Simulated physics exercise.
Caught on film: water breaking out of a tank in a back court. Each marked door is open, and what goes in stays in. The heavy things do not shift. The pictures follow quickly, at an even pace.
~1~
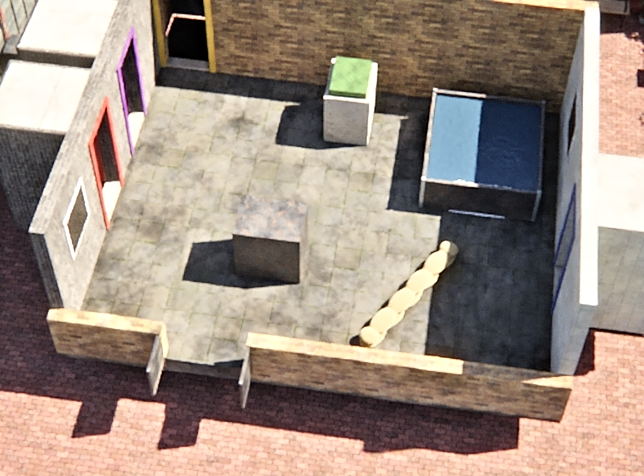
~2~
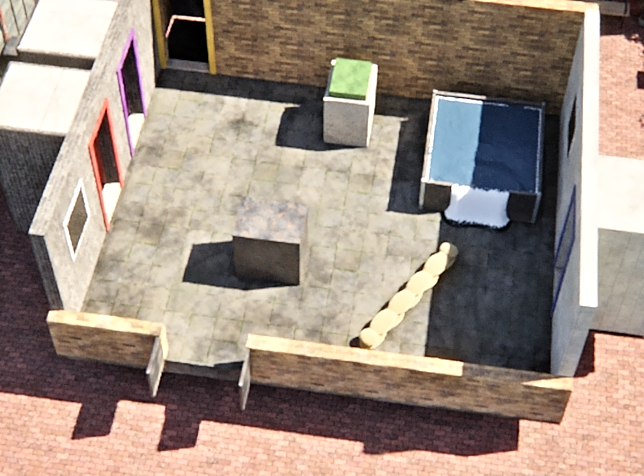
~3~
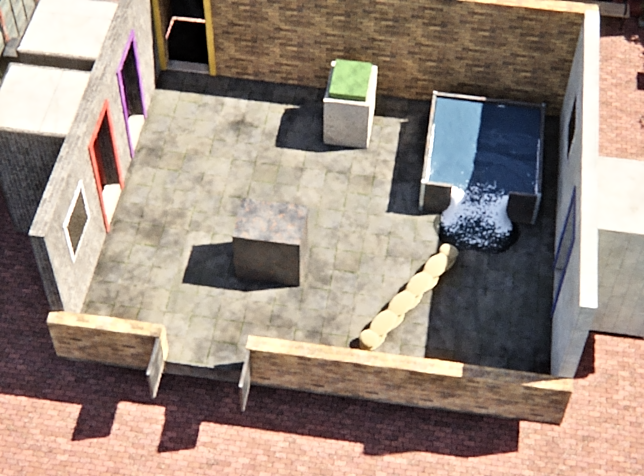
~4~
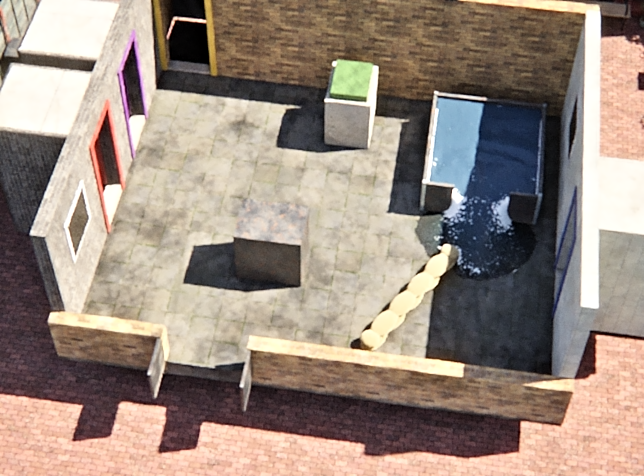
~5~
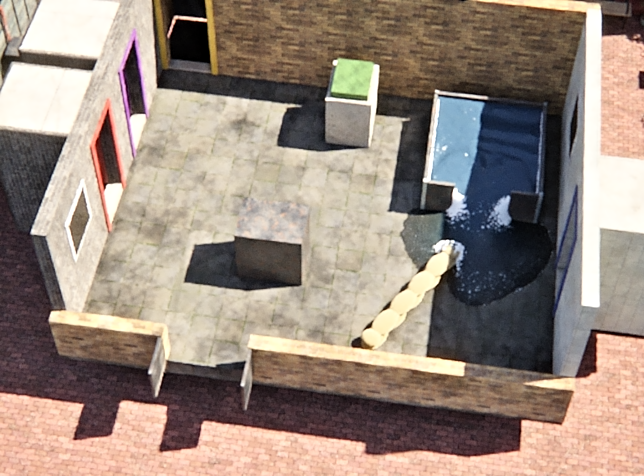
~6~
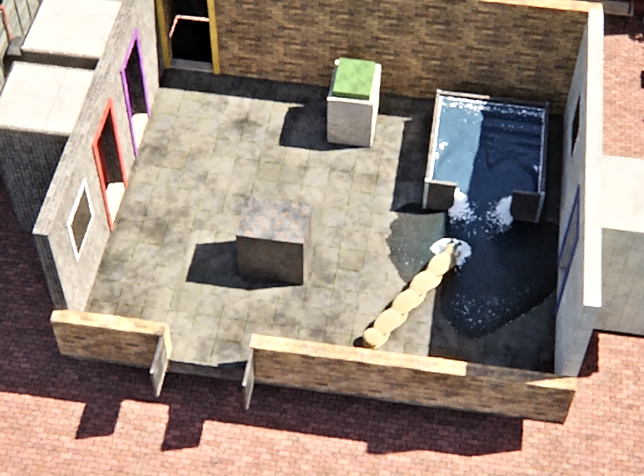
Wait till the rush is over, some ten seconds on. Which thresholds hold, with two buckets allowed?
One by one: The blue door floods; the yellow door holds within the limit; the purple door holds within the limit; the red door holds within the limit.
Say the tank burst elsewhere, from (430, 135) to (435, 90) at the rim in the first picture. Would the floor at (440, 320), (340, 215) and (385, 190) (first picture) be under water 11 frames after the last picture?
As listed: Clear, awash, flooded.
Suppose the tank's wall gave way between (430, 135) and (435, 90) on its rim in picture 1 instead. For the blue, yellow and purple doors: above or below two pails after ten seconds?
One by one: The blue one keeps below it, the yellow one floods, the purple one takes less.
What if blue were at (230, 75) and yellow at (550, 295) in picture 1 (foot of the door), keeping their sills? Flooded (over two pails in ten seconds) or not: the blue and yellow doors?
Blue is under, yellow goes over.
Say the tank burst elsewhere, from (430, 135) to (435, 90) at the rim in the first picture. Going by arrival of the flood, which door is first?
That is the yellow door.
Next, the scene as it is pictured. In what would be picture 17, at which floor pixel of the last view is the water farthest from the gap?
Close to (309, 366).
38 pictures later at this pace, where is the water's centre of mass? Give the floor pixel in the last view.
At about (425, 268).
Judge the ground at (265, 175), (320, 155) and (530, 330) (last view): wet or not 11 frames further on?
In turn: Dry, dry, covered.
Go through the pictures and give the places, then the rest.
Still water in the tank at (485, 143), in the first frame.
Water pours out at (478, 206) and has run to (506, 225), in the second frame.
The front is at (498, 249), out from the gap at (478, 207), in the third frame.
The front is at (476, 276), out from the gap at (479, 208), in the fourth frame.
The front is at (482, 301), out from the gap at (480, 206), in the fifth frame.
Water pours out at (482, 205) and has run to (473, 334), in the sixth frame.
A moment on, water covers 20 % of the floor; the blue door wet at the sill, nothing in, the yellow door not reached, the purple door not reached, the red door not reached.
Next, water covers 30 % of the floor; the blue door under two buckets in, the yellow door not reached, the purple door not reached, the red door not reached.
Then, water covers 40 % of the floor; the blue door over two buckets in, the yellow door not reached, the purple door not reached, the red door not reached.
Later, water covers 55 % of the floor; the blue door over two buckets in, the yellow door not reached, the purple door not reached, the red door not reached.
In the end, water covers 80 % of the floor; the blue door far over two buckets in, the yellow door not reached, the purple door wet at the sill, nothing in, the red door wet at the sill, nothing in.
